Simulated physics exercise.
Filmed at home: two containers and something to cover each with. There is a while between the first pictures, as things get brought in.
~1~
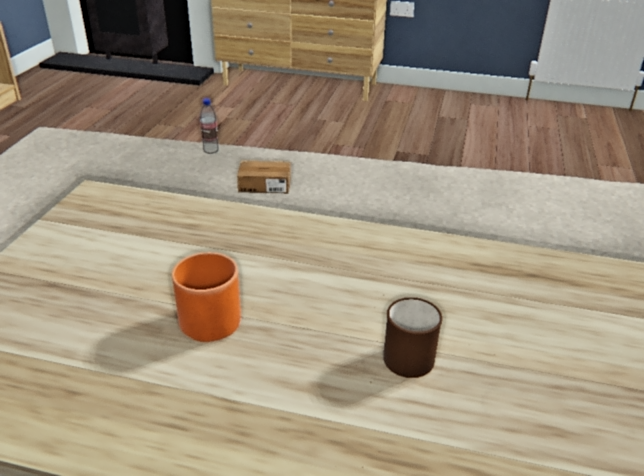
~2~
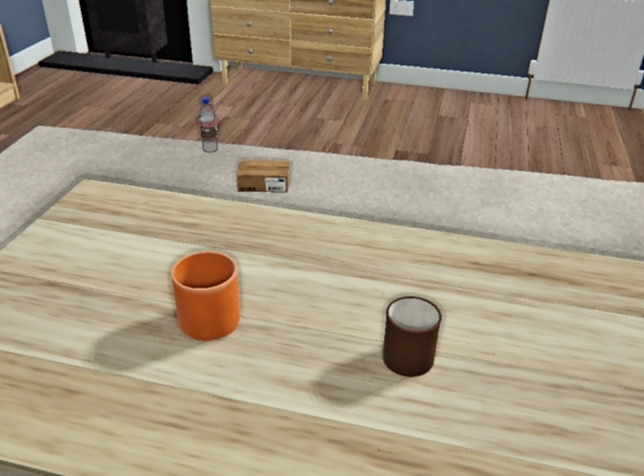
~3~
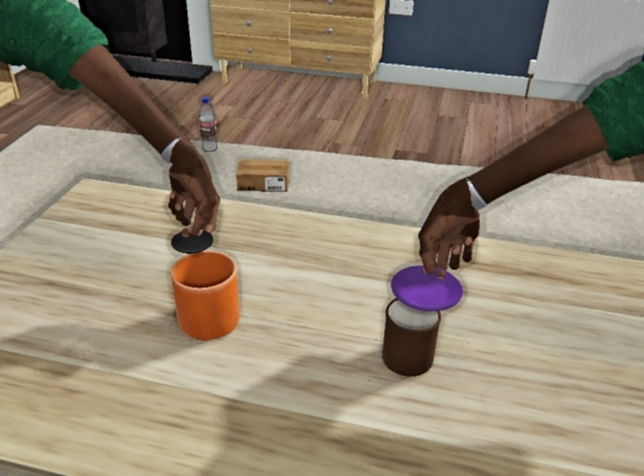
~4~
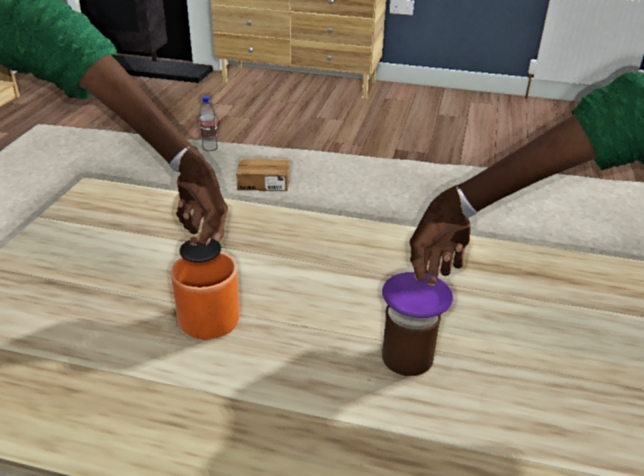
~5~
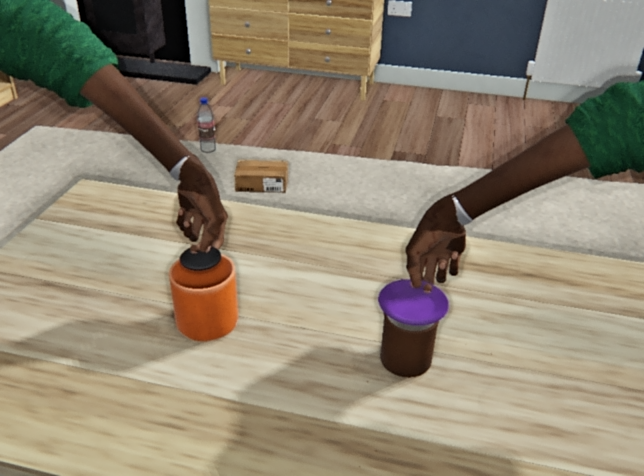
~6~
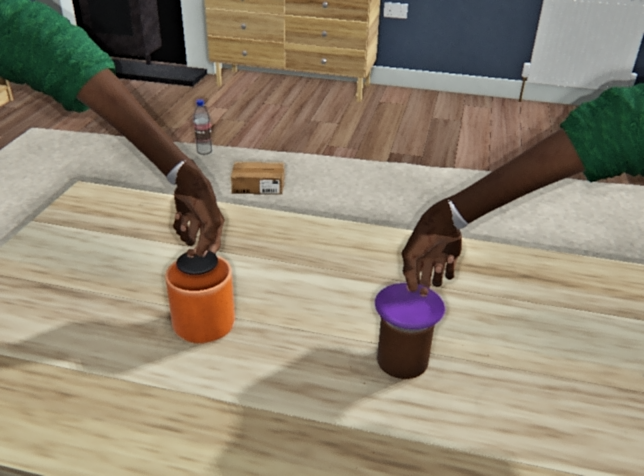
In the video, an orange mug and a dark brown pot stand on a wooden table; two hands then bring in a small black saucer and a wider purple saucer, lowering them to the mug and pot respectively.
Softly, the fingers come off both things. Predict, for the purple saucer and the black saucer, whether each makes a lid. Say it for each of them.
The purple saucer makes a lid, the black saucer makes no lid.
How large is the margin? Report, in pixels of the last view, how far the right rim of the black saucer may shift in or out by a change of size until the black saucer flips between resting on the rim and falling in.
Looks like close to 8 pixels, moving right.
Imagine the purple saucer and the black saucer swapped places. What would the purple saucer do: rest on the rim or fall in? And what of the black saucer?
Swapped, the purple saucer does not fall in and the black saucer tumbles in.
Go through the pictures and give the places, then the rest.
In the first picture, right pot (412, 338).
In the second picture, left mug (207, 296).
In the third picture, still on the way; purple saucer (427, 290); right pot (410, 336).
In the fourth picture, still on the way; black saucer (201, 251); left mug (207, 295).
In the fifth picture, still on the way; purple saucer (413, 304); right pot (409, 337).
In the sixth picture, in place, still held; purple saucer (409, 307); black saucer (197, 263); left mug (201, 299).
Then, 0.12 s after the last picture, purple saucer moving near (409, 312); black saucer moved a little near (199, 278).
Then, 0.18 s after the last picture, purple saucer sitting on the rim near (409, 312); black saucer falling near (202, 306).
Then, 0.24 s after the last picture, purple saucer sitting on the rim near (409, 312); black saucer down below near (203, 315).
At rest, the purple saucer covers the opening, near (409, 312); the black saucer drops inside, near (204, 319).
